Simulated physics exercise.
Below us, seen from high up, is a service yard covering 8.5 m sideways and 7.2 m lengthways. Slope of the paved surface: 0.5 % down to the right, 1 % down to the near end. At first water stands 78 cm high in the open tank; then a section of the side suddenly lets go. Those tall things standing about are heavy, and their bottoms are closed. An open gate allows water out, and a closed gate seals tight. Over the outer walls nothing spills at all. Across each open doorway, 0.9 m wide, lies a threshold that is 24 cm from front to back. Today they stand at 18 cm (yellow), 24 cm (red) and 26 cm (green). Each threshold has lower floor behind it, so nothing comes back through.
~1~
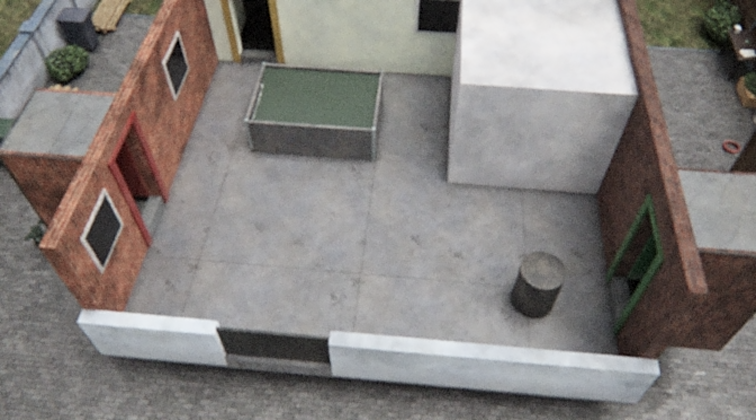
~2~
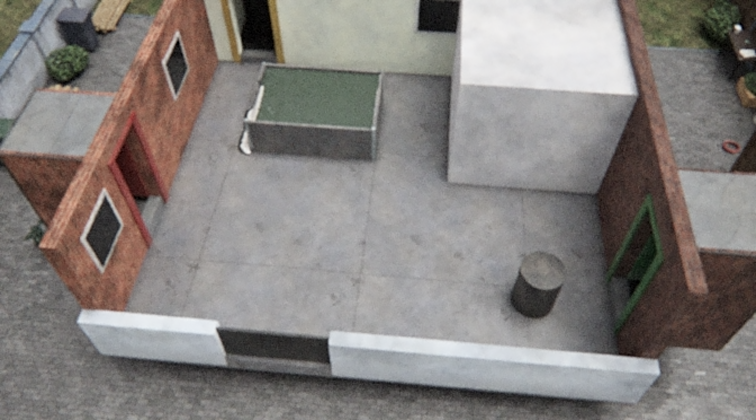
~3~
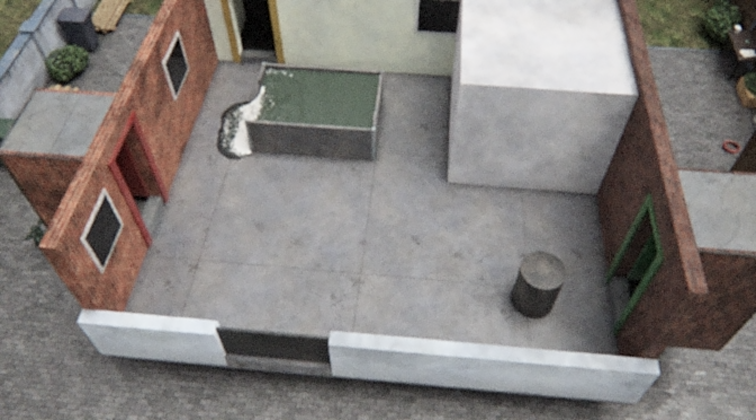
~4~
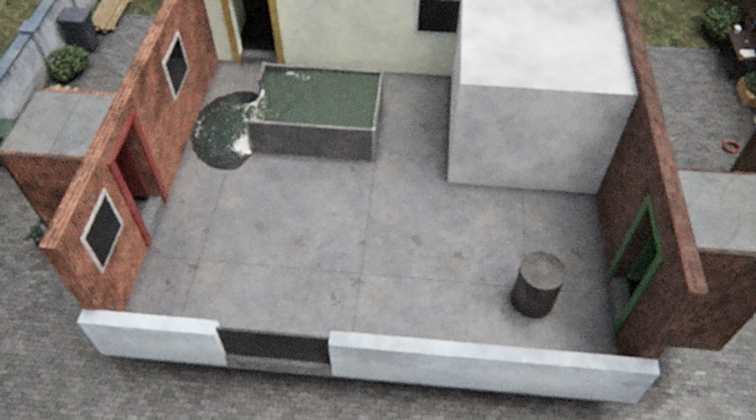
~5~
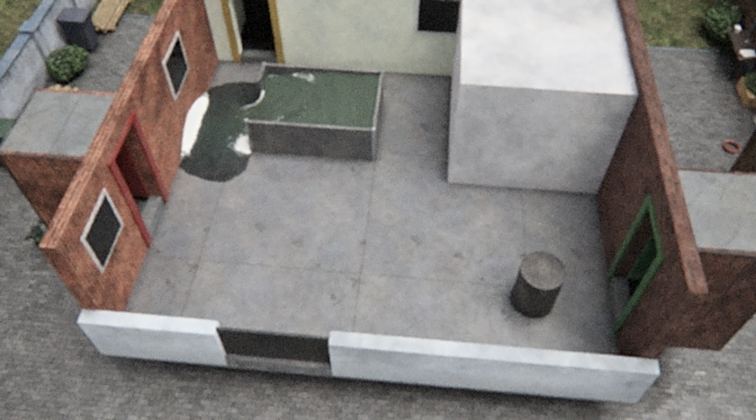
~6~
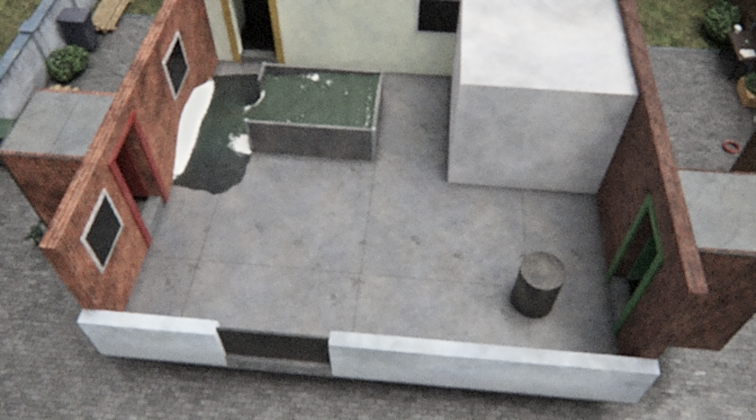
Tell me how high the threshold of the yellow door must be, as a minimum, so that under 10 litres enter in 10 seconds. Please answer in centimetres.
It would need to be about 27 cm high.
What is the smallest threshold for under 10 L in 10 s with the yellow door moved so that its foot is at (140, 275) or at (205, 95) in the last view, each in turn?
9.5 and 36 cm.
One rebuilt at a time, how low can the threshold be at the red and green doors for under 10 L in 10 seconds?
Roughly 9.0 cm for the red door and roughly 6.5 cm for the green door.
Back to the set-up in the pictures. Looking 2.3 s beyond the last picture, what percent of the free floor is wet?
Approximately 40 %.
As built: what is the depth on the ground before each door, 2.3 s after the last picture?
Depths, in cm - yellow: 26, red: 12, green: 0.
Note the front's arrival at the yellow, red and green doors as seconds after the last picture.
Yellow 0.3 s; red 0.3 s; green 5.0 s.
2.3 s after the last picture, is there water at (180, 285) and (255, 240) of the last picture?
Awash, awash.
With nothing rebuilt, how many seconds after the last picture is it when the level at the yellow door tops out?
Peak time: Around 1.8 s.
Then, 0.7 s after the last picture water covers 10 % of the floor, deepest (54 cm) near (201, 131); 11 cm at the yellow door, 0 litres in over its 18 cm threshold.
Then, 2.3 s after the last picture water covers 40 % of the floor, deepest (36 cm) near (216, 70); 26 cm at the yellow door, 34 litres in over its 18 cm threshold.
Then, 9.3 s after the last picture water covers 95 % of the floor, deepest (22 cm) near (610, 380); 6 cm at the yellow door, 58 litres in over its 18 cm threshold.
At the yellow door as built, the water peaked near 28 cm, 1.7 s after the last picture.
Run again over the same 10 s with other heights there, 23 litres in over 23 cm, 2 litres over 31 cm. The limit of 10 litres is kept from about 27 cm up.
